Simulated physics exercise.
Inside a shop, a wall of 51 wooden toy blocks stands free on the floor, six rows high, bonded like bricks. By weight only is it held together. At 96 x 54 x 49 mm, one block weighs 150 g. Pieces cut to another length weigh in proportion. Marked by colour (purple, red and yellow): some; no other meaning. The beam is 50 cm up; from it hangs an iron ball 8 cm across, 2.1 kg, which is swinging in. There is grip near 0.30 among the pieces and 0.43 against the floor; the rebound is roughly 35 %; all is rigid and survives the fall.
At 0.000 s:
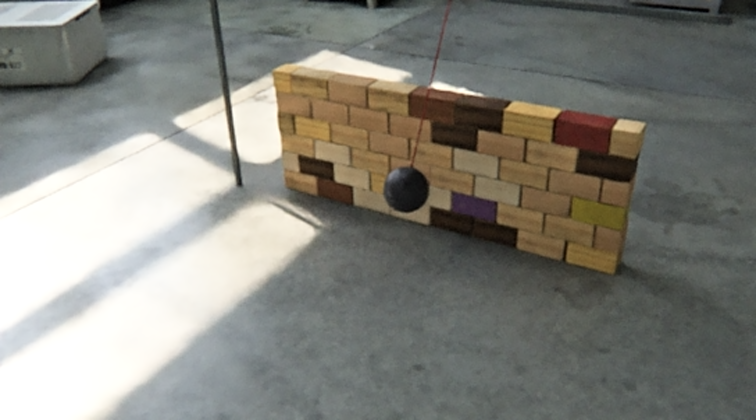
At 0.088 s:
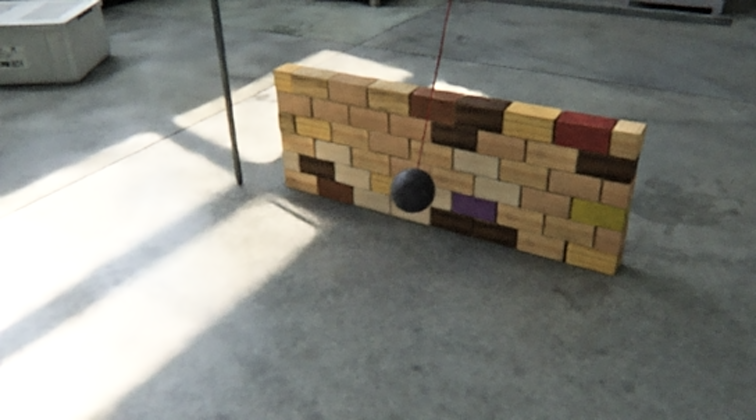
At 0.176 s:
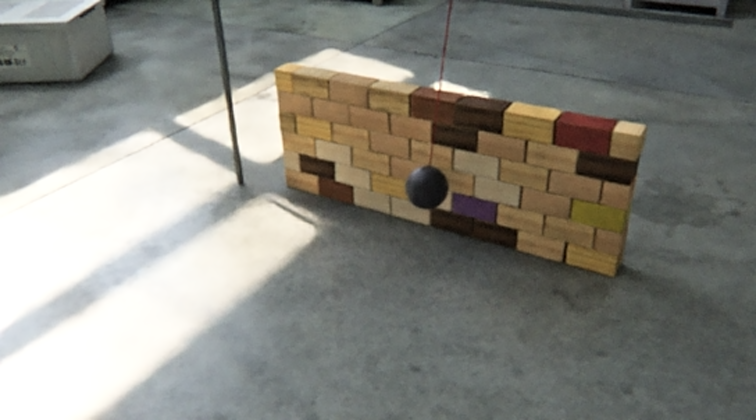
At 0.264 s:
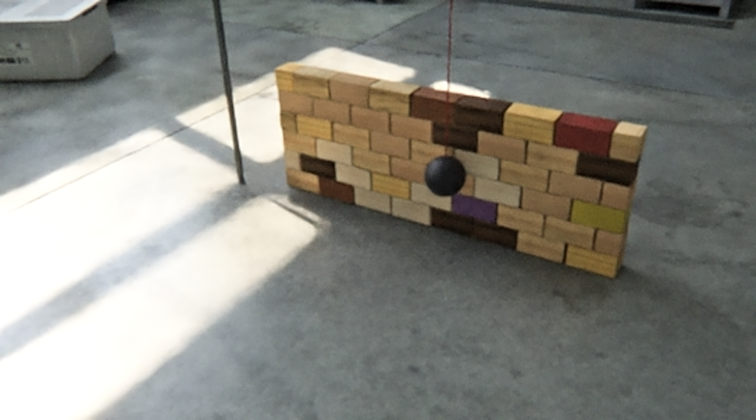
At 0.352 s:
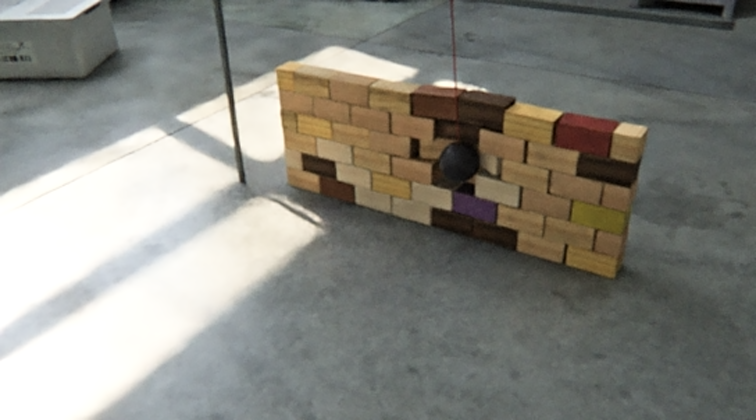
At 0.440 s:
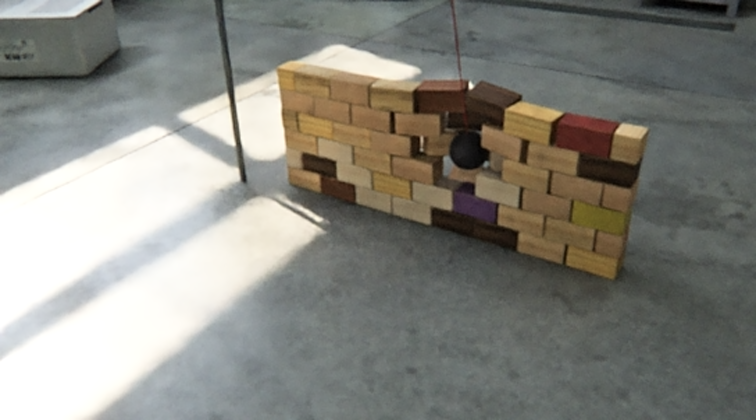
On a concrete floor, a dark ball on a thin line swung toward a low wall of wooden blocks and punched into its upper middle, shoving several blocks out of line and tilting the top ones.
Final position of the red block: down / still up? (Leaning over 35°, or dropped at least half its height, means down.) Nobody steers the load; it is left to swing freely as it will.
Safe.
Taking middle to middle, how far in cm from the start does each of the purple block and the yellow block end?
The purple one ends around 0 cm from its start and the yellow one around 0 cm.
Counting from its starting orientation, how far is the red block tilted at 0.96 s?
Roughly 0°.
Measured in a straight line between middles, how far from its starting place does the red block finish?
About 0 cm from where it started.
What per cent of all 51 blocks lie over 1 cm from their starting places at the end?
20 in a hundred.
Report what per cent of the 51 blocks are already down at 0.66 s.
By then, 10 per cent.
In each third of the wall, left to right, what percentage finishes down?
Going left to right, I get 0, 50 and 10 percent.
After 0.66 s, line 16° past plumb; 6 of the 51 blocks down; red block unmoved.
After 0.96 s, line 12° before plumb; 10 of the 51 blocks down; red block unmoved.
In the end (2.0 s), line 3° past plumb; 10 of the 51 blocks down; red block unmoved; yellow block unmoved; purple block unmoved. From the last view, middles, red block near (587, 135), yellow block near (602, 212).
